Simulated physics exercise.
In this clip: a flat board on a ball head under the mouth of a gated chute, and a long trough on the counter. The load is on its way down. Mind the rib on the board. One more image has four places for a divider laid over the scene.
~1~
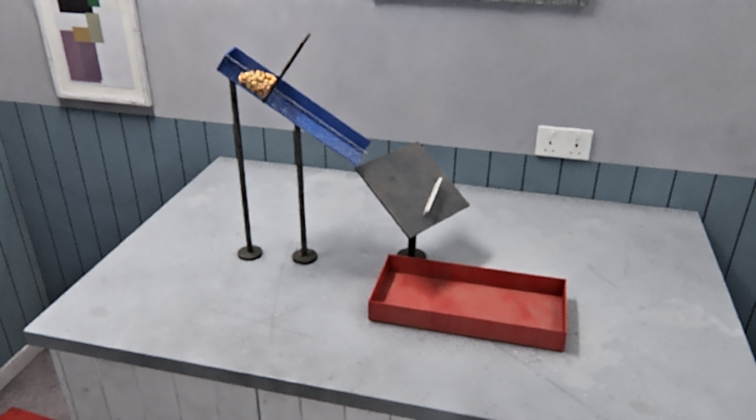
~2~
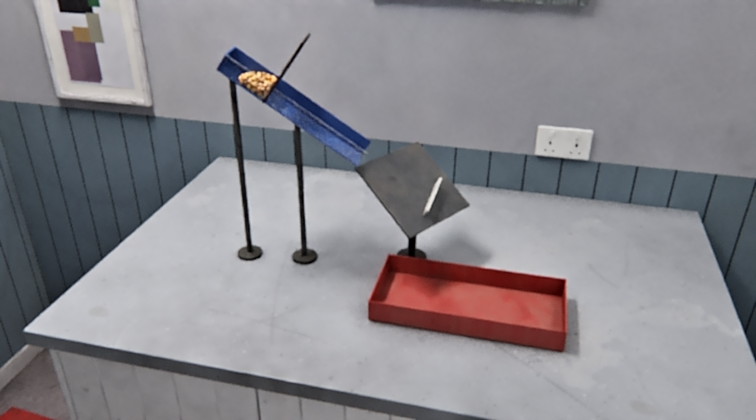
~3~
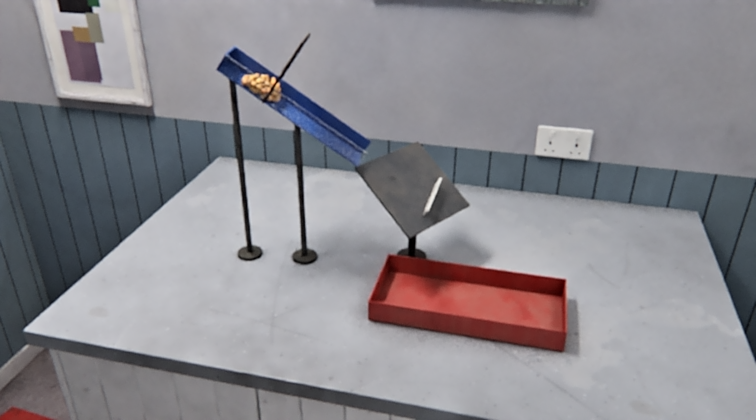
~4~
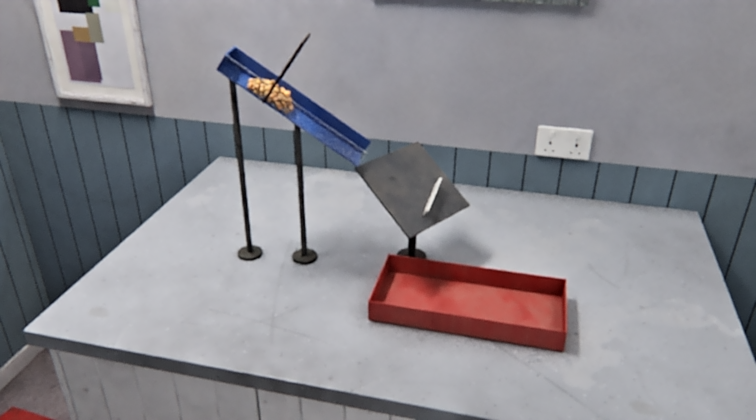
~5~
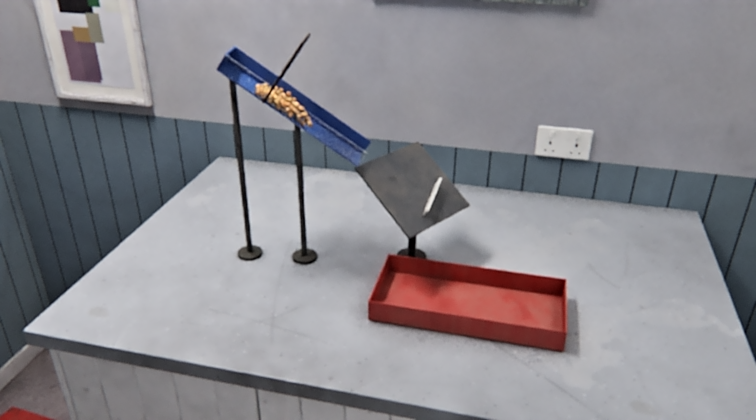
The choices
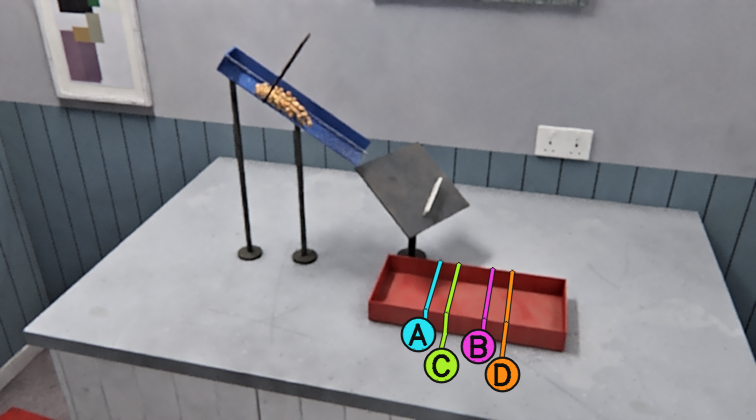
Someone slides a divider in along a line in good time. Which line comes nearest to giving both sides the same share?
Choose A.
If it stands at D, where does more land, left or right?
More lands on the left.
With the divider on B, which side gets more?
Left.
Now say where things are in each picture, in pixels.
Load behind the gate at (263, 84), round wooden beads; lip of the chute at (359, 160), sloping gently, in the first picture.
Middle of the board at (414, 187), tilted fairly steeply; middle of its low edge at (442, 221); of its high edge at (388, 153), in the second picture.
Front corners of the trough at (369, 301) and (566, 332), empty; front of the load at (278, 99), in the third picture.
Middle of the load at (272, 92); its front at (291, 110), about a quarter of the way to the lip; rib from (441, 178) to (428, 210), in the fourth picture.
Middle of the load at (285, 101); its front at (310, 125), about half of the way to the lip, in the fifth picture.
On the marked copy, line A crosses the front rim at (426, 310); line B crosses the front rim at (484, 319); line C crosses the front rim at (446, 313); line D crosses the front rim at (506, 322).
Choosing A, of what is caught, about two thirds on the left of the divider, about a third on the right.
Choosing B, of what is caught, nearly all on the left of the divider, a small part on the right.
Choosing C, of what is caught, most on the left of the divider, a small part on the right.
Choosing D, of what is caught, nearly all on the left of the divider, a small part on the right.
